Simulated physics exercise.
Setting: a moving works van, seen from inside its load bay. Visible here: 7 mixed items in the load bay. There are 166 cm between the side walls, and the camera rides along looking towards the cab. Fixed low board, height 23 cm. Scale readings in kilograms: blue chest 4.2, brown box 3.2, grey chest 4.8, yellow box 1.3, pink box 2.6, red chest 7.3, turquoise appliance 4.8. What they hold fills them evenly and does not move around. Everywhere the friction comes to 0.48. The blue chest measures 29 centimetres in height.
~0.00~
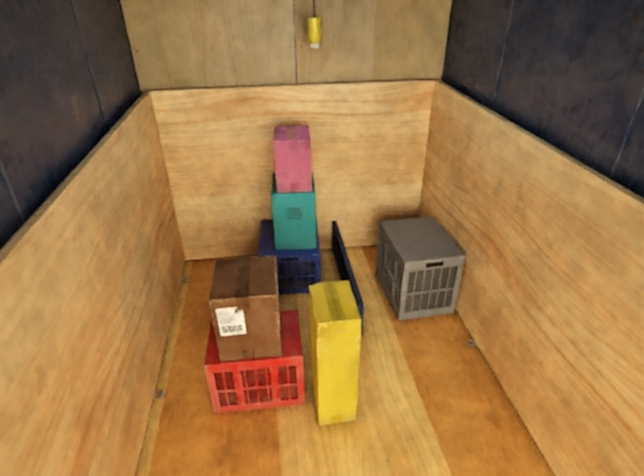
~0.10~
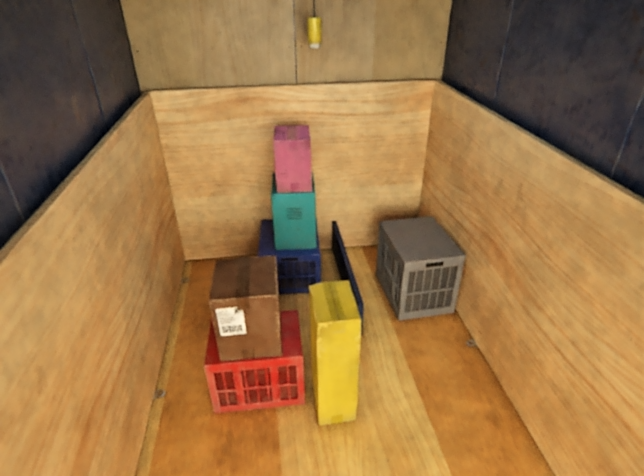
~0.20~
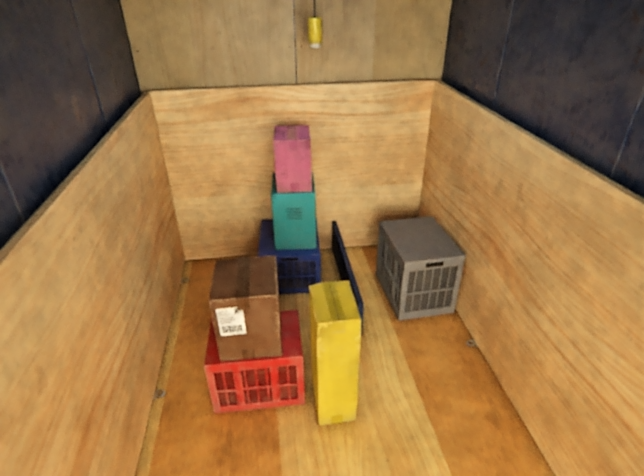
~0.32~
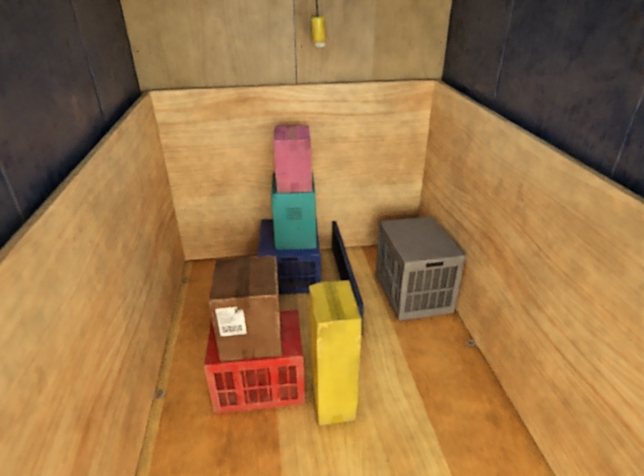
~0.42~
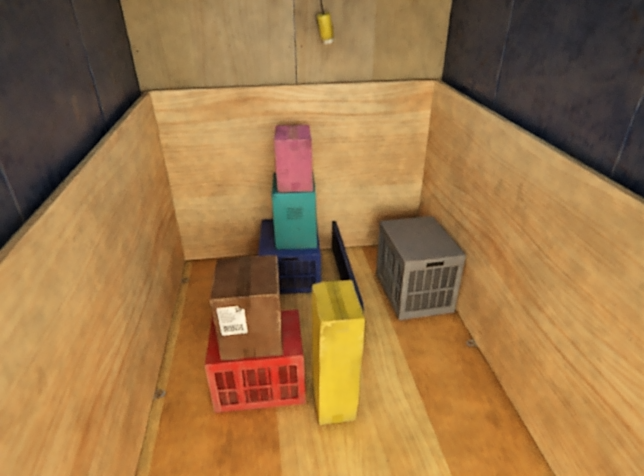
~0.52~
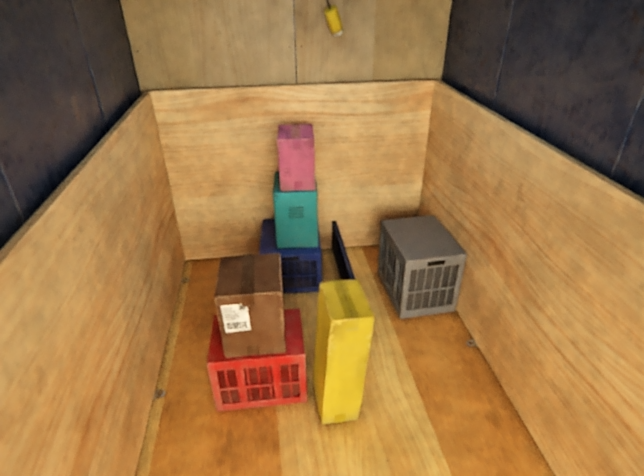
The small yellow thing hanging at the top swung to the right inside the wood-lined van, and then the stacked boxes and chests below, along with the upright yellow box, shifted very slightly right.
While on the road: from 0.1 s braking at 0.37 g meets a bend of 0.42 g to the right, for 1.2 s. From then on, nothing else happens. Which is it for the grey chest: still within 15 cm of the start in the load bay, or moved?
Oh, that one sits tight.
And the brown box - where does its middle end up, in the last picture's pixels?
Look near (320, 257) and you'll find it.
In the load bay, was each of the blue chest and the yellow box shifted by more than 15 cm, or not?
First the blue chest: It stays in position; then the yellow box: It departs its position.
Around 0.82 s, push 0.37 g forwards, 0.42 g right; grey chest shifted 5 cm near (419, 263); yellow box at 38° to upright; pink box shifted 17 cm.
Around 1.12 s, push 0.27 g forwards, 0.30 g right; grey chest shifted 5 cm near (419, 263); yellow box on its side; pink box at 13° to upright.
Around 1.52 s, no push; pink box now down from where it sat; grey chest shifted 4 cm near (419, 263); yellow box on its side.
Finally (2.4 s), down from where it sat, brown box, pink box and turquoise appliance; on their side or leaning hard in the load bay, yellow box; not toppled but over 15 cm from the start, red chest; the other 2 still in place (within 15 cm). In the last view, grey chest near (419, 263).
